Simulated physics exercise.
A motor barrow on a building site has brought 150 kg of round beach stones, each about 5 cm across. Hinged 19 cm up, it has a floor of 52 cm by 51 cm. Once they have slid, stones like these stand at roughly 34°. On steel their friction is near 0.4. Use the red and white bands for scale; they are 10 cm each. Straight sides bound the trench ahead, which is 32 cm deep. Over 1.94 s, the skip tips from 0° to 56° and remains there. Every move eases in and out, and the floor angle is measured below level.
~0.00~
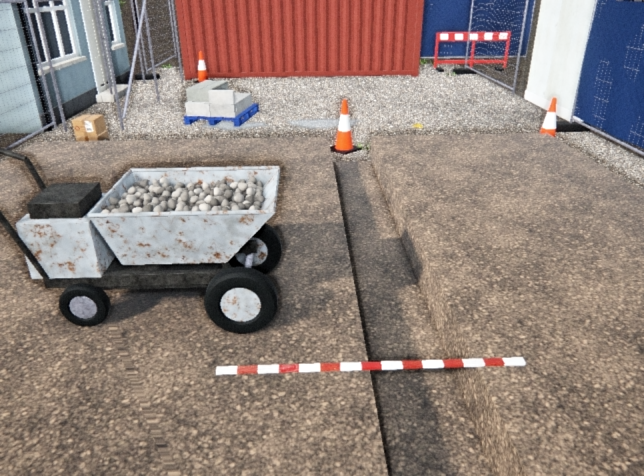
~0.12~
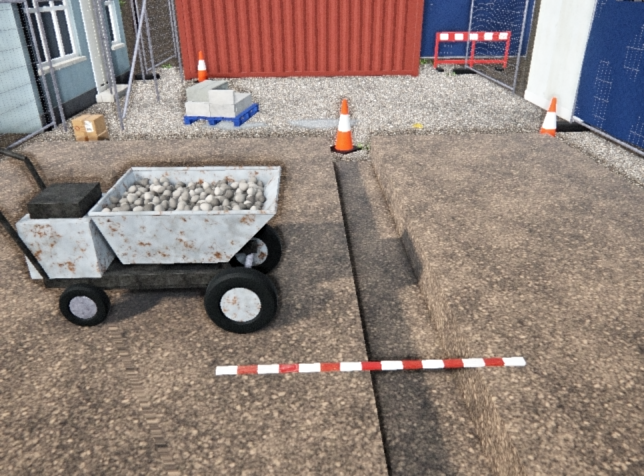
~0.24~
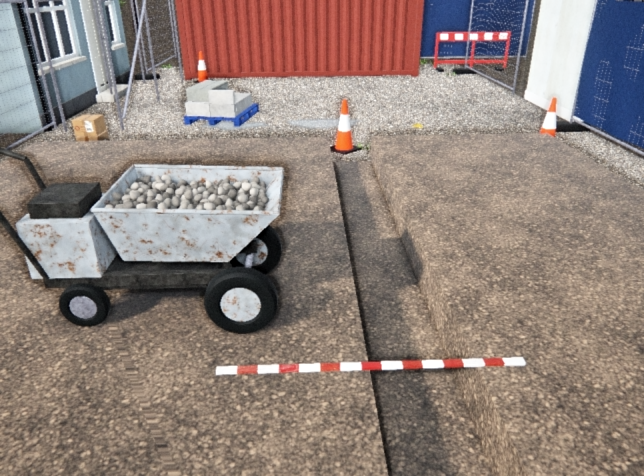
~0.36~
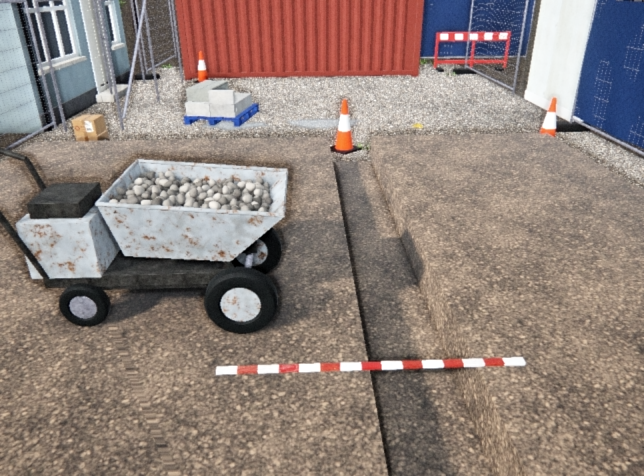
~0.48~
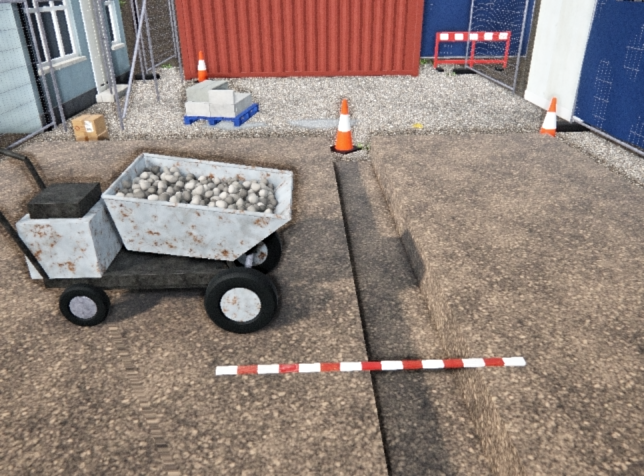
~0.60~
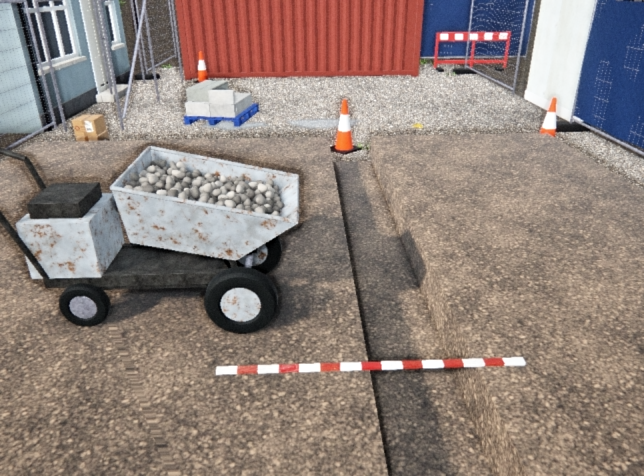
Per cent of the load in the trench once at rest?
About 83 %.
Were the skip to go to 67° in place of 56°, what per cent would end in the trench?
About 100 per cent would end up in the trench.
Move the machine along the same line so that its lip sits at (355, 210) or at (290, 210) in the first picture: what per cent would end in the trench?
Some 65 and some 85 per cent, in that order.
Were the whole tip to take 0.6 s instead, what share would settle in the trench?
In that case, around 85%.
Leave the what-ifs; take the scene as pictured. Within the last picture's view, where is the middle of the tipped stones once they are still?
At about pixel (391, 334) in the last view.
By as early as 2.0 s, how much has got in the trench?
Roughly 25% by that time.
After 1.5 s the floor is at 47°; 100 % in the skip; the foremost stones are at (341, 249).
After 2.0 s the floor is at 56°; 71 % in the skip, 3 % short of the trench, 26 % in the trench; the foremost stones are at (423, 342).
After 2.4 s the floor is at 56°; 46 % in the skip, 4 % short of the trench, 50 % in the trench; the foremost stones are at (438, 333).
After 4.3 s the floor is at 56°; 14 % in the skip, 3 % short of the trench, 83 % in the trench; the foremost stones are at (443, 344).
